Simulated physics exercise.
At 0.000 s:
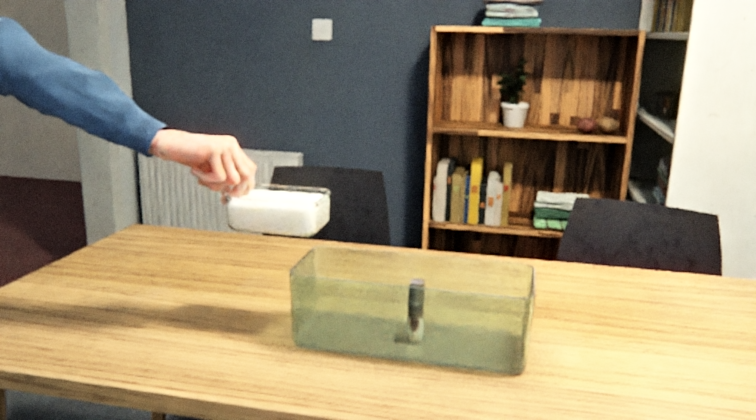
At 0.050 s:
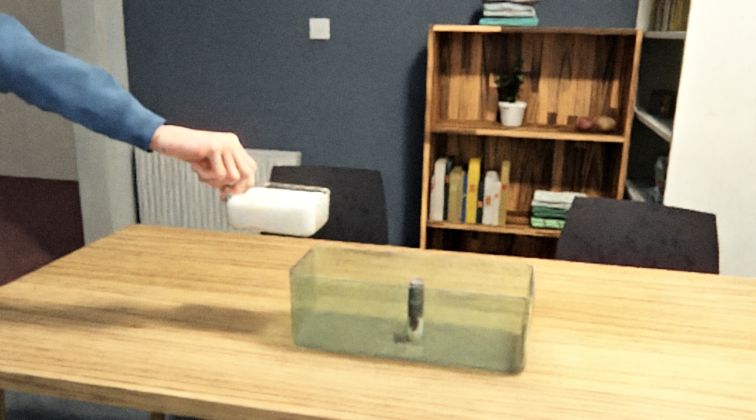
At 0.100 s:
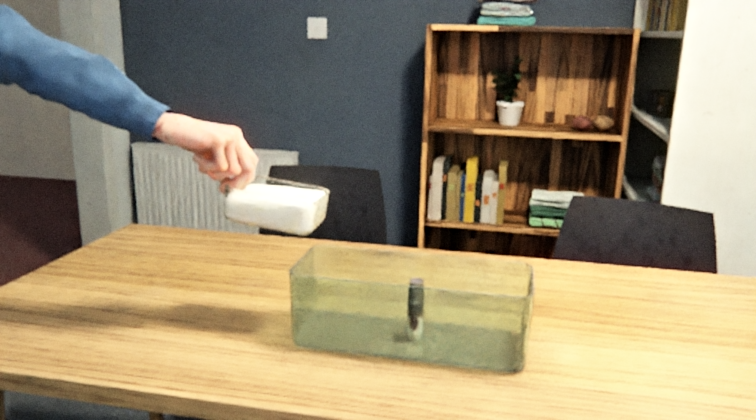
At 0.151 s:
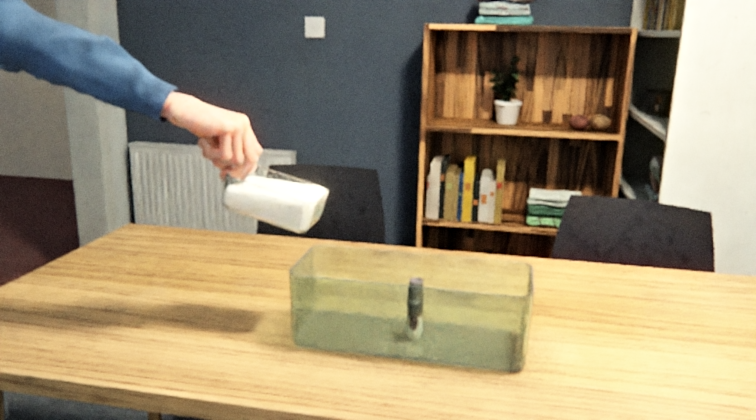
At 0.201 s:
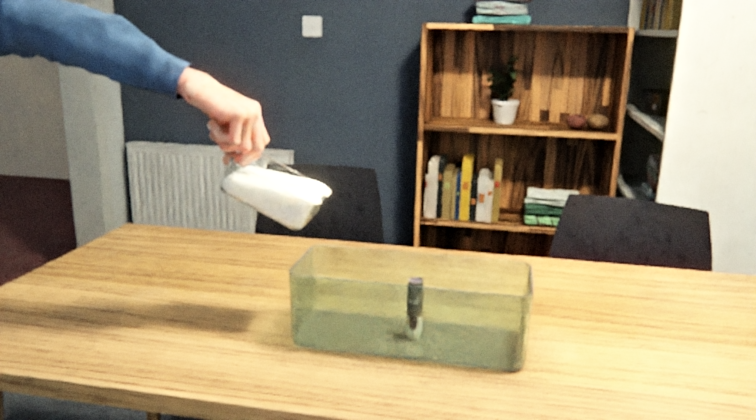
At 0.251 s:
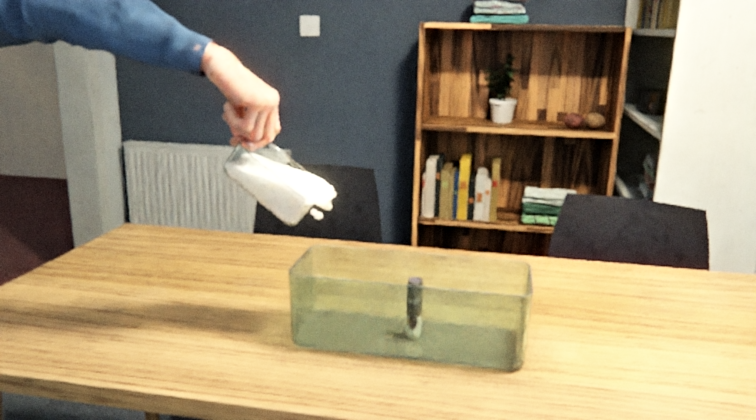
A hand in a blue sleeve held a clear tub of milk above a wooden table and steadily tilted it rightward, until a little white liquid began slipping over its lip above a long glass basin.
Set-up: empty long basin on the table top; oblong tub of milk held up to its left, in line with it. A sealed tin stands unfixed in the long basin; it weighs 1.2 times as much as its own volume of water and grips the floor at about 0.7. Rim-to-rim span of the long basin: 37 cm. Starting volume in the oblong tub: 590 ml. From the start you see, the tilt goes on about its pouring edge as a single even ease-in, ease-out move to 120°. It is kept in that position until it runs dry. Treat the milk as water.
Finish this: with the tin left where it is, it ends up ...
It ends up knocked over.
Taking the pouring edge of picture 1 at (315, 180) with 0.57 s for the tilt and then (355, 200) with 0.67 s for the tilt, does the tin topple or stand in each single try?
First it goes over; then it stays up.
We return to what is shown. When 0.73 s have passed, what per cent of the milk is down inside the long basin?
96 per cent or thereabouts.
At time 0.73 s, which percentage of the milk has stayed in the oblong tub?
About 0 percent.
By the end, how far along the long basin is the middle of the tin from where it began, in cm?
Net tin displacement: Roughly 11.5 cm.
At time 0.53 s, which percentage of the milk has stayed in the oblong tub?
Around 8 percent.
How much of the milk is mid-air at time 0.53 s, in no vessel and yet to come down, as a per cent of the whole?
It comes to roughly 56 per cent.
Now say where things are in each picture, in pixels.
In the first frame, it leans 0°; its right rim is at (323, 198); the milk meets the walls at (239, 195) and (323, 202); the long basin's rim runs from (302, 260) to (534, 282); the tin's top is at (417, 284).
In the second frame, it leans 2°; its right rim is at (322, 198); the milk meets the walls at (238, 194) and (322, 200).
In the third frame, it leans 6°; its right rim is at (322, 198); the milk meets the walls at (238, 189) and (322, 197).
In the fourth frame, it leans 15°; its right rim is at (321, 198); the milk meets the walls at (236, 182) and (322, 194); 1 per cent is over the edge.
In the fifth frame, it leans 25°; its right rim is at (320, 198); the milk meets the walls at (236, 171) and (318, 190); 4 per cent is over the edge.
In the sixth frame, it leans 37°; its right rim is at (319, 198); the milk meets the walls at (237, 157) and (308, 180); 10 per cent is over the edge.
After 0.53 s the tilt is 107° and 8 per cent is still to pour; the tin stands where it began.
After 0.73 s the tilt is 120° and 0 per cent is still to pour; the tin stands 5 cm from where it began.
After 0.94 s the tilt is 120° and 0 per cent is still to pour; the tin leans 40°.
After 1.17 s the tilt is 120° and 0 per cent is still to pour; the tin lies on its side.
In the end the tin lies on its side.
